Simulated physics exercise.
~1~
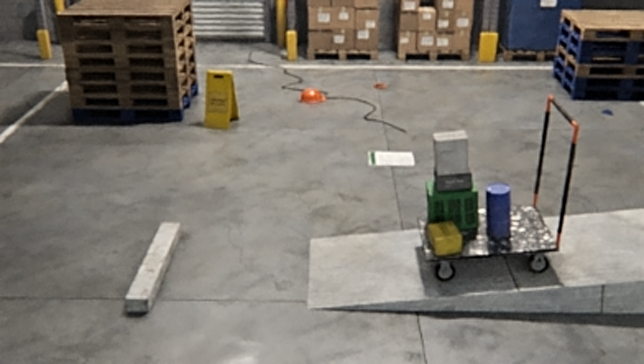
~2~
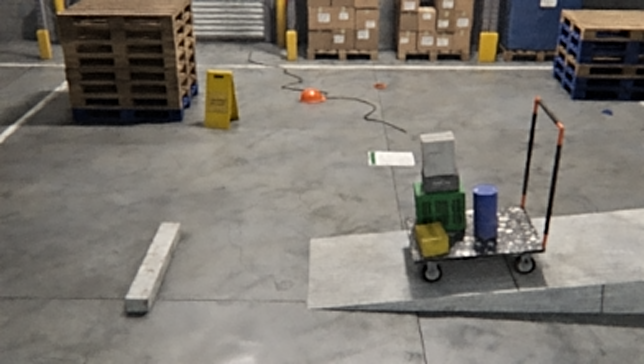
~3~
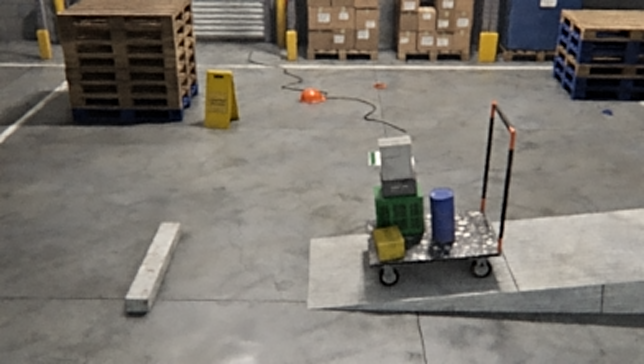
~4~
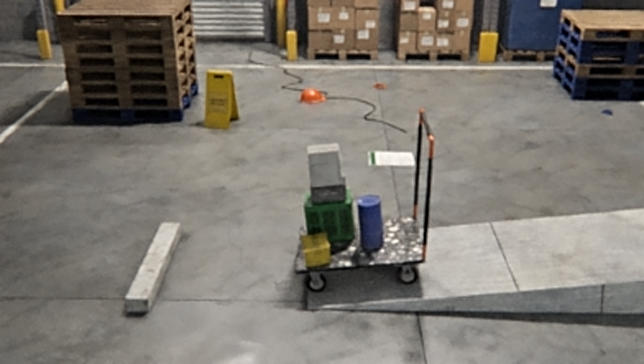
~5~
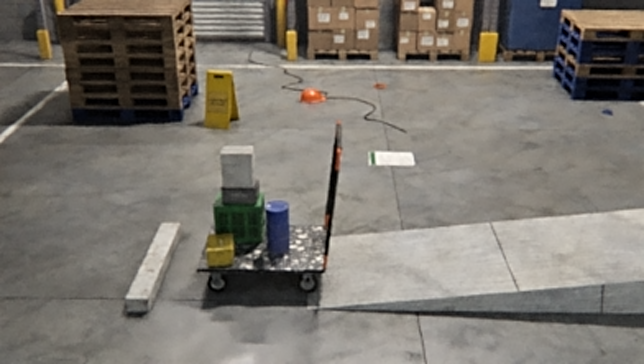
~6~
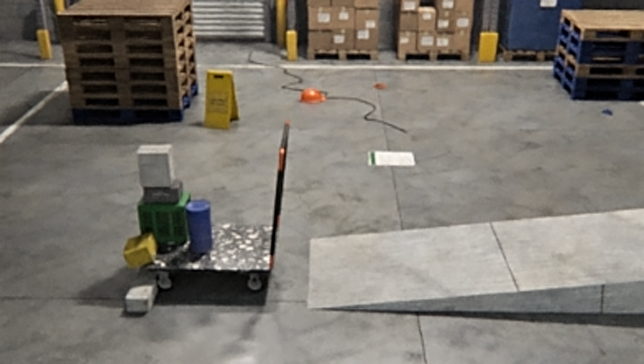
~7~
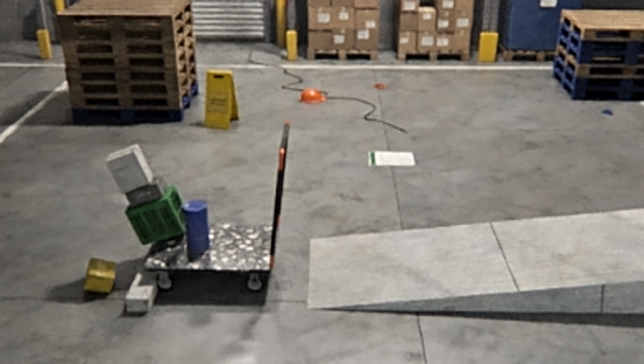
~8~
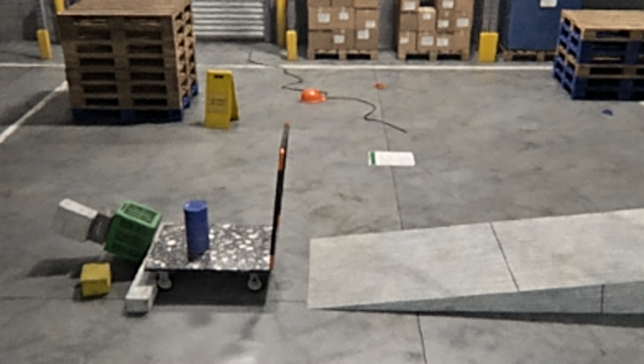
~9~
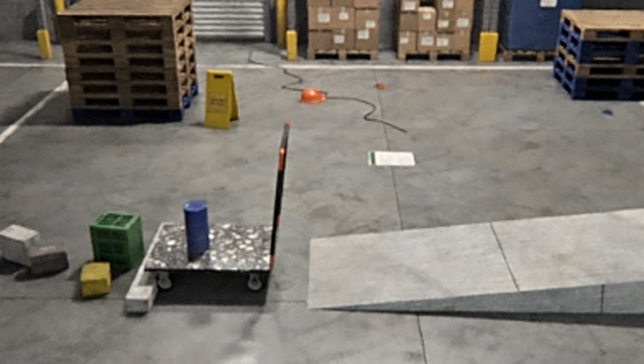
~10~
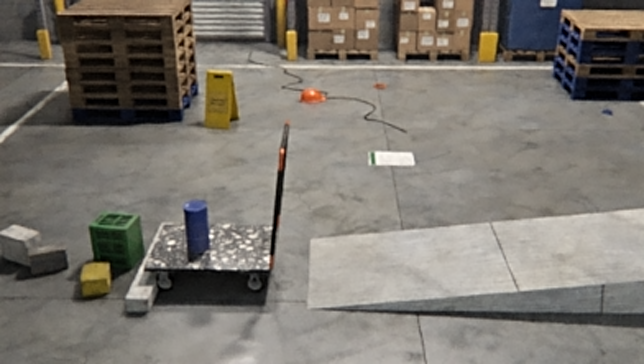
Flat trolley rolling left down a ramp and stopping at a kerb, spilling boxes and a green crate, blue canister staying upright aboard.
